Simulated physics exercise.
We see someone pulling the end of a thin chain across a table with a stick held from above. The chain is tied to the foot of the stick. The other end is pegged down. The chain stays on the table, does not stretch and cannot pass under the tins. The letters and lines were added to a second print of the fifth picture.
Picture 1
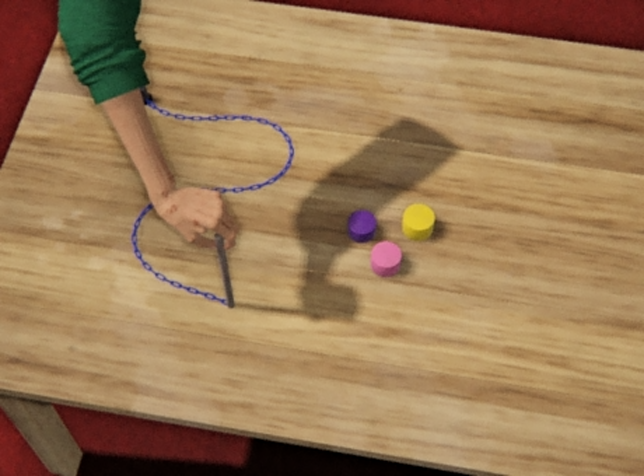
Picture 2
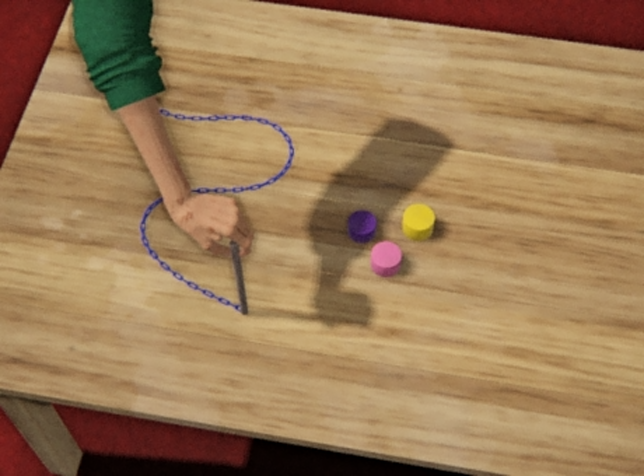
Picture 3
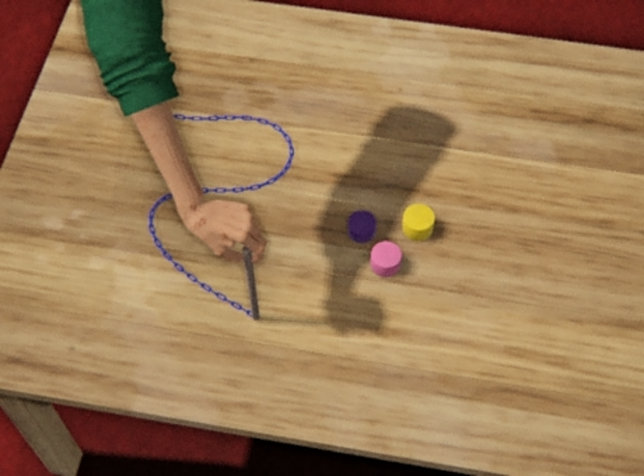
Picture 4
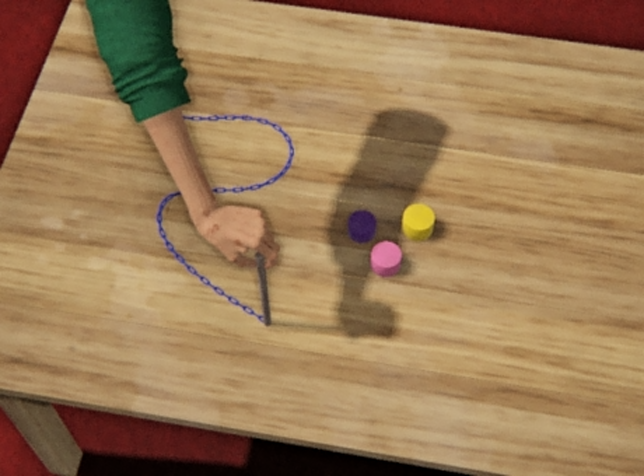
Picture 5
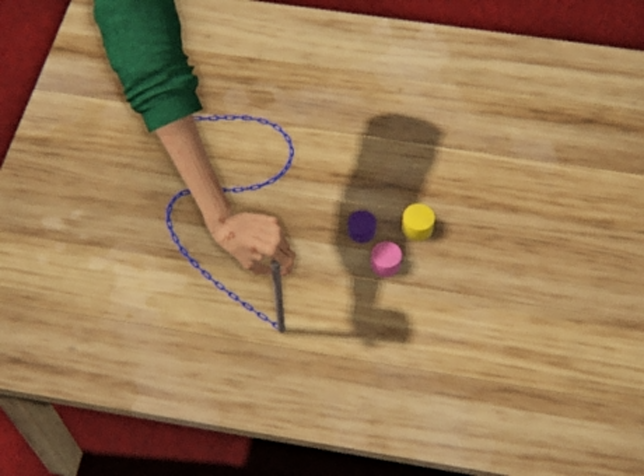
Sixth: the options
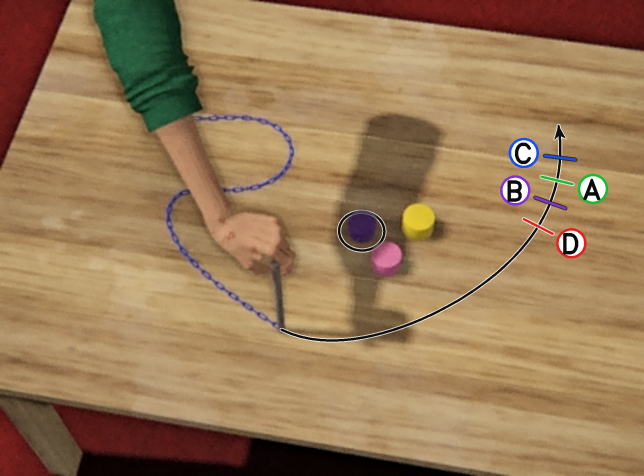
A hand at the end of a green-sleeved arm holds a thin dark stick upright over a pale wooden table, seen from above at a slight tilt, with red beyond its edges. A blue chain curves in an S shape on the left, while purple, yellow and pink tins sit clustered near the middle. The hand draws the stick and the chain's lower end steadily rightward and slightly down, shadows sliding along, while the tins and camera stay still.
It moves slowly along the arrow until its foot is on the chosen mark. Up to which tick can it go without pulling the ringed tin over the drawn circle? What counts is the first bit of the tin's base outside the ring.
Stop at C.
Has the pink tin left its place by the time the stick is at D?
No.
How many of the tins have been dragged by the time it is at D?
The count is none.
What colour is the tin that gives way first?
Pink.
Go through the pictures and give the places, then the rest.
In the first frame, pink tin (386, 260); yellow tin (418, 223); purple tin (362, 227).
In the second frame, purple tin (362, 227).
In the third frame, pink tin (386, 260); yellow tin (418, 223).
In the fourth frame, purple tin (362, 227).
In the fifth frame, pink tin (386, 260); yellow tin (418, 223); purple tin (362, 227).
On the marked copy, A at (557, 180); B at (550, 203); C at (560, 158); D at (538, 226); the ring at (362, 231); the route from (282, 330) via (488, 281) to (559, 126).
Taking C. A third of the way, foot of the stick (421, 320); purple tin (362, 227).
Two thirds of the way, foot of the stick (524, 246); purple tin (362, 227).
When it is over, foot of the stick (560, 158); pink tin (390, 228); purple tin (361, 225); the purple tin is still in its ring.
As for the rest, A is safe but short; B is safe but short; D is safe but short.
